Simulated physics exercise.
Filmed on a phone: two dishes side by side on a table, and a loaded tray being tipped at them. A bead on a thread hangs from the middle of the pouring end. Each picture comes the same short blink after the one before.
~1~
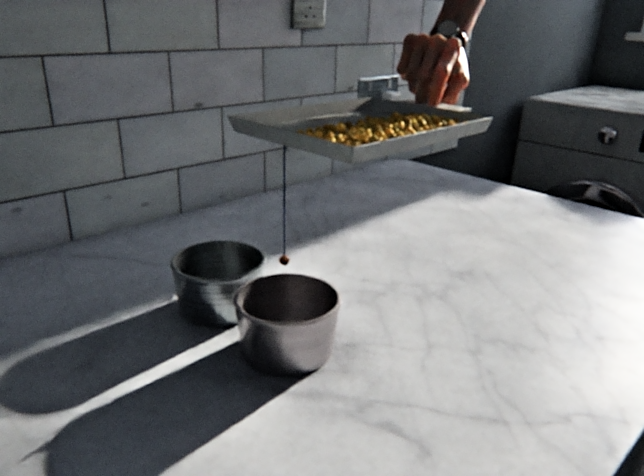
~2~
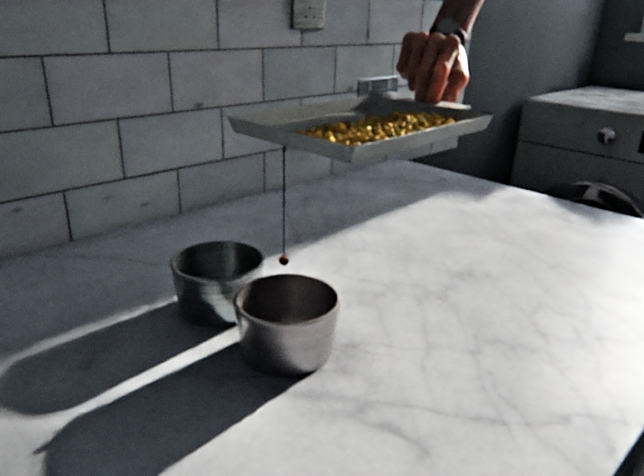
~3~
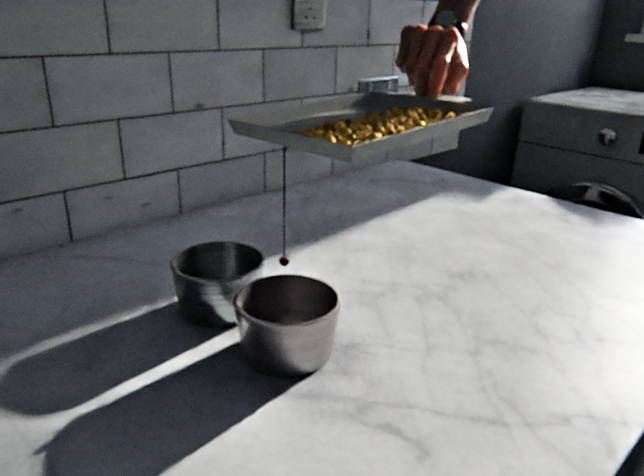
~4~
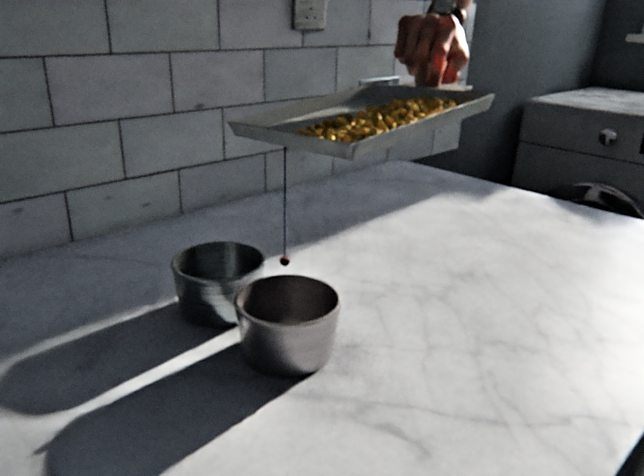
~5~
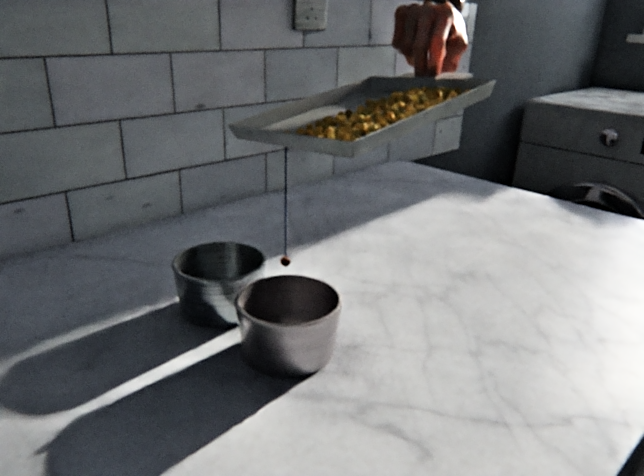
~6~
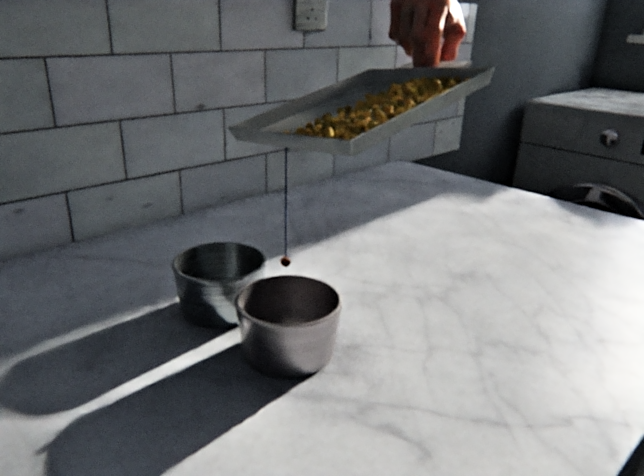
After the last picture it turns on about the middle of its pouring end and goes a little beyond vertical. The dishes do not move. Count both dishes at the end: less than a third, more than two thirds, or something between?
They take over two thirds between them.
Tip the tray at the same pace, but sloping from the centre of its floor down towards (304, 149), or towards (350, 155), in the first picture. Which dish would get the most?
The first try: Right. The second: The right-hand dish.
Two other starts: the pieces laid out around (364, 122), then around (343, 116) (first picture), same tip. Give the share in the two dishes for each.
First some 90, then 90 per cent.
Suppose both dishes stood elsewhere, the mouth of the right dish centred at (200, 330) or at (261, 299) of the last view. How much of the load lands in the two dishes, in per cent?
The first gives 10 %, the second 60 %.
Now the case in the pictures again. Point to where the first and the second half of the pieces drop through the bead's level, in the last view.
Early half (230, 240), late half (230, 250).
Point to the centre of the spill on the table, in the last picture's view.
Near (180, 339).
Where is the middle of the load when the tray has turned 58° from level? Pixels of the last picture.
At about (285, 112).
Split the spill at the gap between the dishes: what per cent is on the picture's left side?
Roughly 100 in a hundred.
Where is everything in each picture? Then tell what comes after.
In the first picture, corners of the pouring end (234, 116) and (353, 146), level; middle of the load (386, 131), puffed corn balls; left dish (181, 292); right dish (247, 337); bead on its thread (284, 260).
In the second picture, corners of the pouring end (234, 117) and (352, 145), level; middle of the load (386, 130).
In the third picture, corners of the pouring end (234, 119) and (352, 145), tipped barely, lowest at the left corner; middle of the load (386, 126).
In the fourth picture, corners of the pouring end (234, 121) and (352, 142), tipped a little, lowest at the left corner; middle of the load (387, 120).
In the fifth picture, corners of the pouring end (234, 123) and (351, 140), tipped a little, lowest at the left corner; middle of the load (387, 114).
In the sixth picture, corners of the pouring end (234, 126) and (350, 138), tipped a little, lowest at the left corner; middle of the load (386, 108); left dish (182, 293); right dish (248, 338).
Just after the last frame, tray tipped steeply; almost all on the tray; just a few in the left dish; just a few in the air.
A moment on, tray tipped right over; the larger part on the tray; just a few in the right dish; just a few in the left dish; just a few outside both; about a tenth in the air.
Further on, tray tipped past a quarter turn; about a tenth in the right dish; the larger part in the left dish; roughly a quarter outside both.
When it is over, tray tipped past a quarter turn; about a tenth in the right dish; the larger part in the left dish; roughly a quarter outside both.
